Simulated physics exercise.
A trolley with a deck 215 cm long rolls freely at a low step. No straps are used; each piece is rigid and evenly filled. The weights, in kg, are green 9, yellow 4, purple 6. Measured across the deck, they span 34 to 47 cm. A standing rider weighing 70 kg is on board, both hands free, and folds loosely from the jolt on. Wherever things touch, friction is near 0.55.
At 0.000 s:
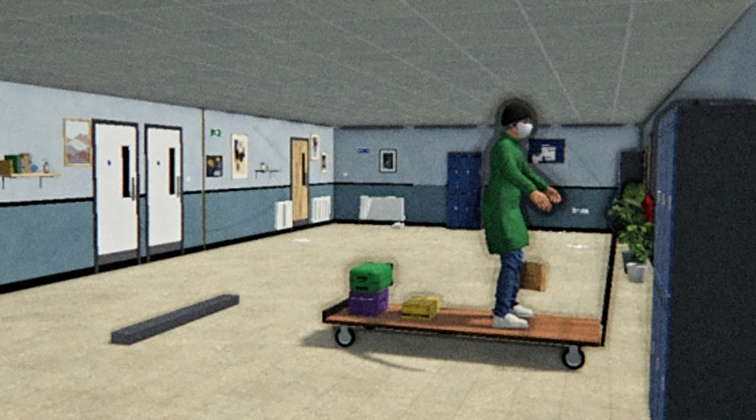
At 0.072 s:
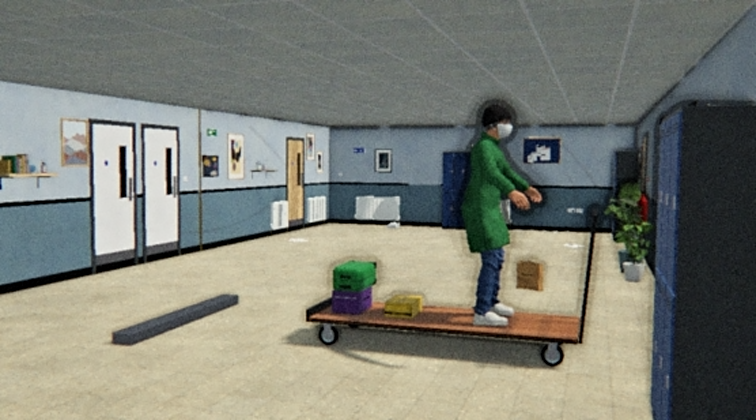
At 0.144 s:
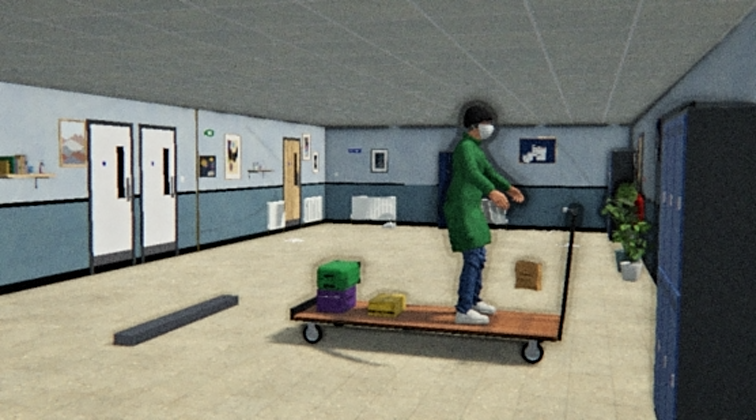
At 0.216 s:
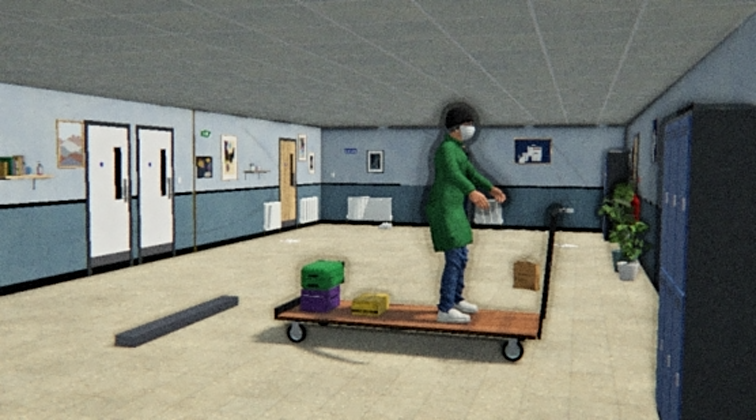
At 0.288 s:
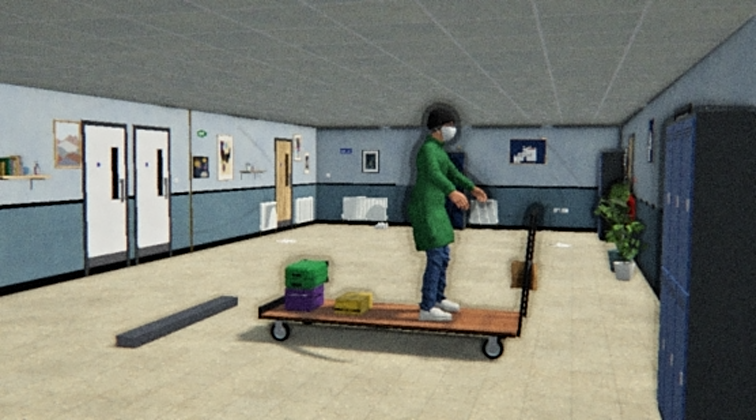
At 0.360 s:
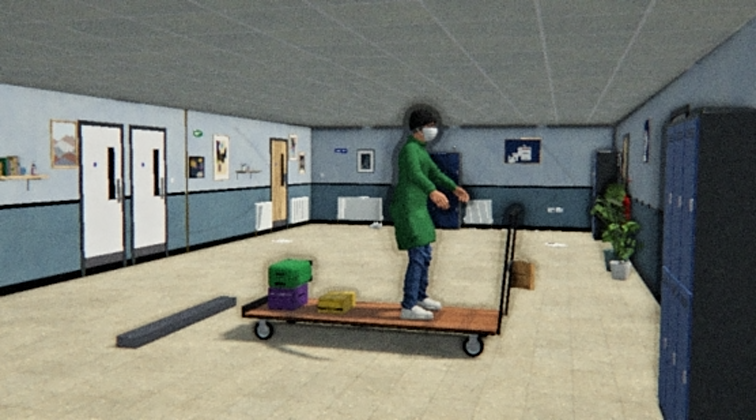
A masked person in a green coat stands on a trolley rolling left with boxes.
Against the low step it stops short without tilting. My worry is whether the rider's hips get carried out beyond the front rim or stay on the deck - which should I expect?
Expect them to stay on the deck.
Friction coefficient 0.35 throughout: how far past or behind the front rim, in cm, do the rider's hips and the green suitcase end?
Then the hips stay 70 cm short of the rim while the green one ends 90 cm beyond it.
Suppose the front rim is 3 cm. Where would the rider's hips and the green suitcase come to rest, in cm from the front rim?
Rest positions from the front rim: Hips 30 cm behind; green 70 cm past.
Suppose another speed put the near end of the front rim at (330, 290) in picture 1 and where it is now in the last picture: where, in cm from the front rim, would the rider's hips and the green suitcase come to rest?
Rest points: Hips at 50 cm behind, green at 30 cm past.
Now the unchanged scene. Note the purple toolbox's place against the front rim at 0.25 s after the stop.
About 15 cm behind the rim.
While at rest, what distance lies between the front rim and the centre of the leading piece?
Roughly 40 cm beyond the front rim.
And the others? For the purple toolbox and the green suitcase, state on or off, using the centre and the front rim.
In the end: Purple on, green off.
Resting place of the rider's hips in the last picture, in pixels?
Around (217, 272).
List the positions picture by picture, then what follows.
Hips (501, 207), purple toolbox (369, 300), rim corner (324, 319); 0 cm covered, 160 to go, in the first frame.
Hips (482, 207), purple toolbox (352, 299), rim corner (307, 317); 16 cm covered, 144 to go, in the second frame.
Hips (464, 206), purple toolbox (337, 298), rim corner (292, 316); 32 cm covered, 128 to go, in the third frame.
Hips (446, 207), purple toolbox (321, 297), rim corner (276, 316); 48 cm covered, 112 to go, in the fourth frame.
Hips (427, 207), purple toolbox (305, 296), rim corner (259, 315); 64 cm covered, 96 to go, in the fifth frame.
Hips (409, 206), purple toolbox (288, 295), rim corner (243, 314); 80 cm covered, 80 to go. Speed about 2.2 m/s, in the sixth frame.
Impact comes at 0.72 s.
After 0.97 s the rider's hips are 78 cm behind the rim, near (259, 227) in the last picture's view.
After 1.27 s the rider's hips are 35 cm behind the rim, near (217, 272) in the last picture's view.
After 1.72 s the rider's hips are 35 cm behind the rim, near (217, 272) in the last picture's view.
At rest, 4.7 s, past the rim, green suitcase; behind it, yellow parcel, purple toolbox and the rider's hips.
